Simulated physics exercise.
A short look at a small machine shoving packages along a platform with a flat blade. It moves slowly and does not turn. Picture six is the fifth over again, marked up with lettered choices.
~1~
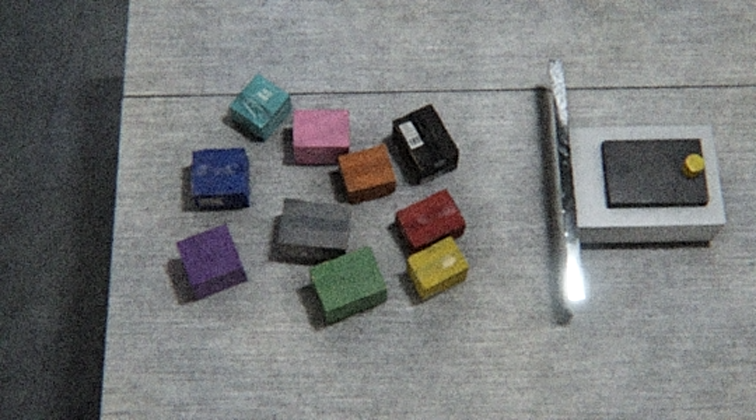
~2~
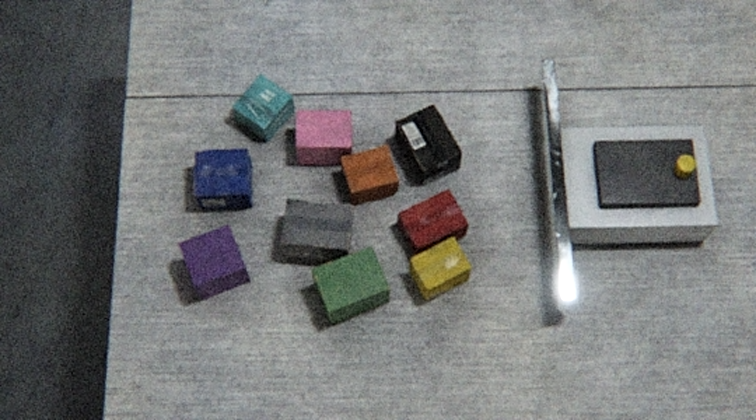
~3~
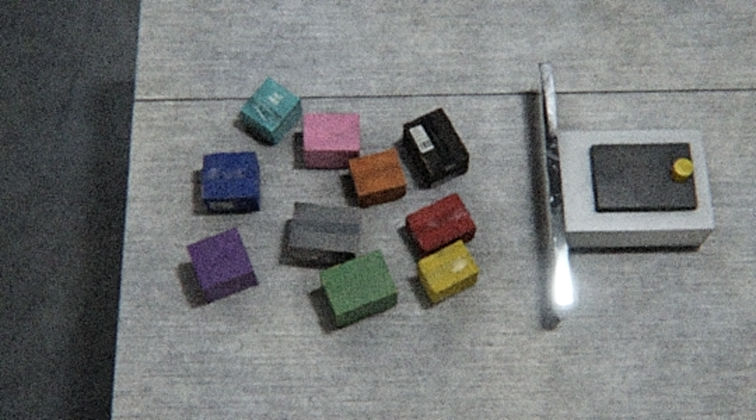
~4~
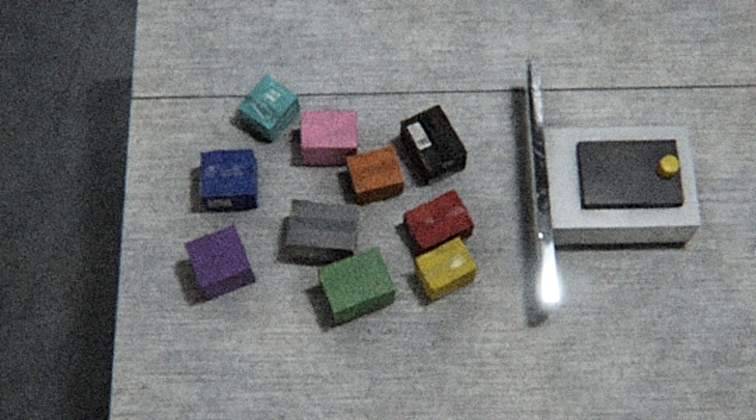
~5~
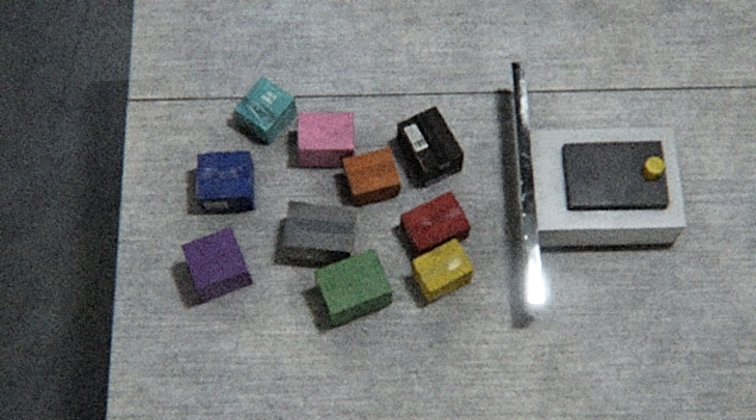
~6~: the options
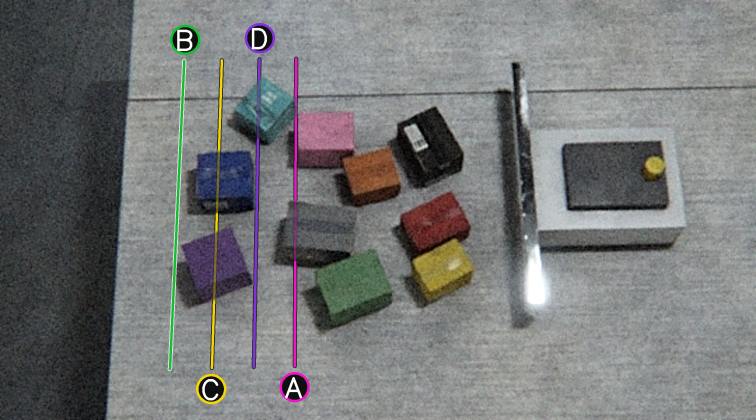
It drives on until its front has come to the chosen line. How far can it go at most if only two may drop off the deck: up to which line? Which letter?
C.
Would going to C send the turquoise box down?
No.
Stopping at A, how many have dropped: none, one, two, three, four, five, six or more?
In all, none.
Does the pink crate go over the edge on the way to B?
Yes.
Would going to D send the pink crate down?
By then, no.
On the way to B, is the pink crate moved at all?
By then, yes.
On the copy, A at (295, 204); B at (178, 206); C at (217, 206); D at (257, 205).
On C. First, robot (494, 177); green crate (325, 289); yellow box (378, 268).
Then, robot (382, 180); purple crate (147, 280); blue parcel (177, 190).
Finally, robot (297, 182); purple crate over the edge; blue parcel over the edge; two fallen.
By contrast, A is within the limit but short; B drops five; D is within the limit but short.
